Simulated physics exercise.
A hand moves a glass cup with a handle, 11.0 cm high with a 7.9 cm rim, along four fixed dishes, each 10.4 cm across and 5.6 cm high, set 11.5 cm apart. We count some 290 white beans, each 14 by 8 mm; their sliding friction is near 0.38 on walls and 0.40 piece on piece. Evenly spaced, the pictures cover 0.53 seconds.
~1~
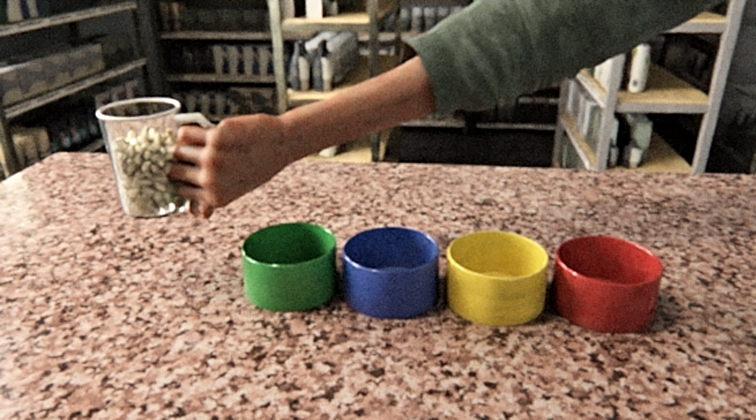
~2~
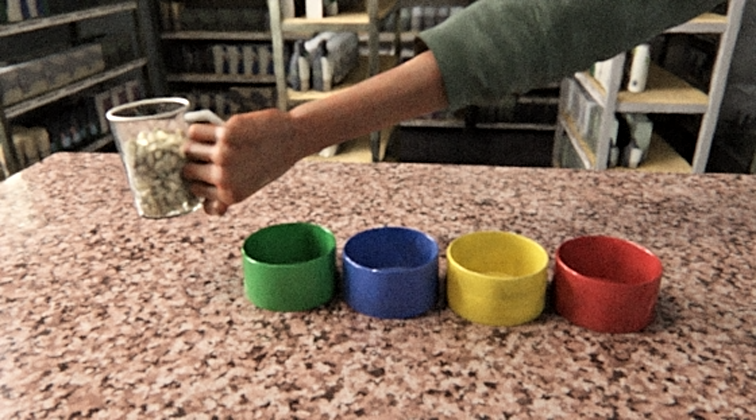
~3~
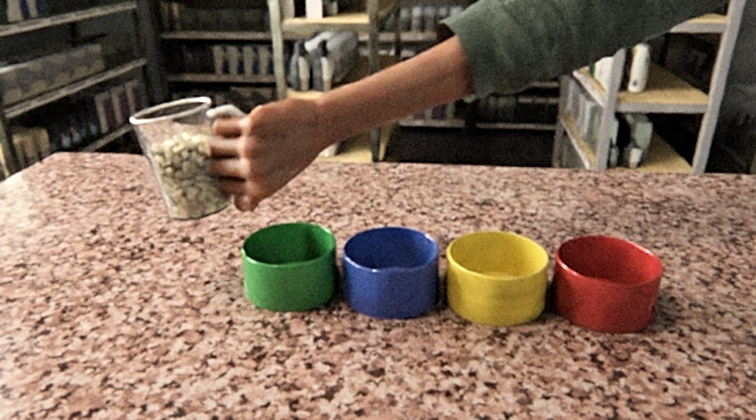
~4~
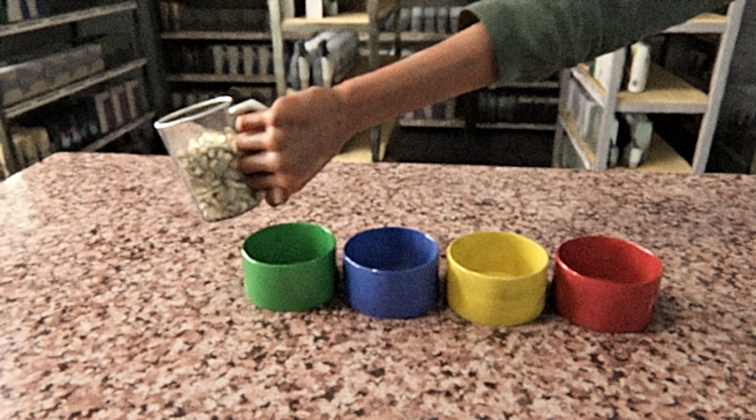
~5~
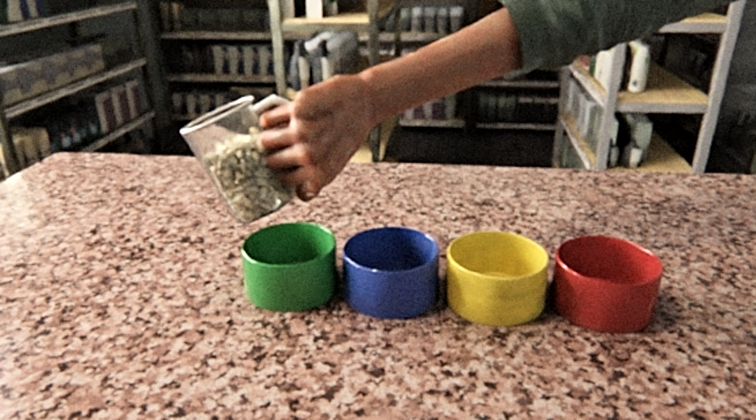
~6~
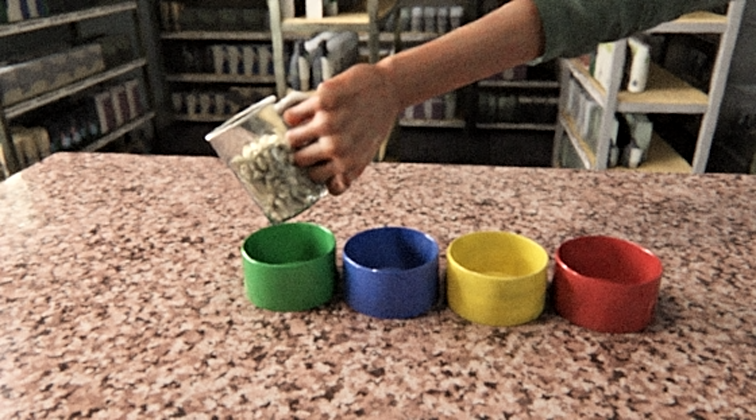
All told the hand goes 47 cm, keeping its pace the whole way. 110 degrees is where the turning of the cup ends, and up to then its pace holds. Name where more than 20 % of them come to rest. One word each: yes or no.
Red: No; blue: No; green: No; yellow: Yes; counter: No.
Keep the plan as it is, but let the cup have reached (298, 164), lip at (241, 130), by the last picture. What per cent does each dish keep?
Red 0, blue 0, green 0, yellow 100.
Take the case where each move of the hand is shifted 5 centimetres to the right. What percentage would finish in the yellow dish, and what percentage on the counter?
The yellow dish would get 10 and the counter 20.
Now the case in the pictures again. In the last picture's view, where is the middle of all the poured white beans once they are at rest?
At about (501, 276).
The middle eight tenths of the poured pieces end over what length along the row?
Spread: Around 6 cm.
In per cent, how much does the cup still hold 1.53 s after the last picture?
Approx. 65 % - an estimate.
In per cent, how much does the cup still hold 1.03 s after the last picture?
Somewhere close to 100 percent.
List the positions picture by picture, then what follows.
The first picture shows cup at (149, 159), tilt 0 degrees, lip at (104, 108), moved 0.0 cm; middle of the pieces at (151, 169); green dish at (289, 243); blue dish at (391, 248); yellow dish at (497, 254); red dish at (608, 259).
The second picture shows cup at (160, 159), tilt 3 degrees, lip at (114, 110), moved 1.3 cm; middle of the pieces at (163, 170).
The third picture shows cup at (187, 160), tilt 9 degrees, lip at (137, 116), moved 4.4 cm; middle of the pieces at (191, 170).
The fourth picture shows cup at (215, 161), tilt 16 degrees, lip at (161, 121), moved 7.5 cm; middle of the pieces at (220, 171).
The fifth picture shows cup at (243, 162), tilt 22 degrees, lip at (186, 128), moved 10.6 cm; middle of the pieces at (248, 172).
The sixth picture shows cup at (270, 163), tilt 29 degrees, lip at (212, 135), moved 13.6 cm; middle of the pieces at (277, 173); green dish at (289, 243); blue dish at (391, 248); yellow dish at (497, 254); red dish at (608, 259).
Then, 0.62 s after the last picture, tilt 67 degrees; cup holds 100 %.
Then, 1.03 s after the last picture, tilt 92 degrees; cup holds 100 %.
Then, 1.53 s after the last picture, tilt 110 degrees; cup holds 65 %, yellow 35 %.
In the end, red 0 %, blue 0 %, green 0 %, yellow 100 %, counter 0 %.
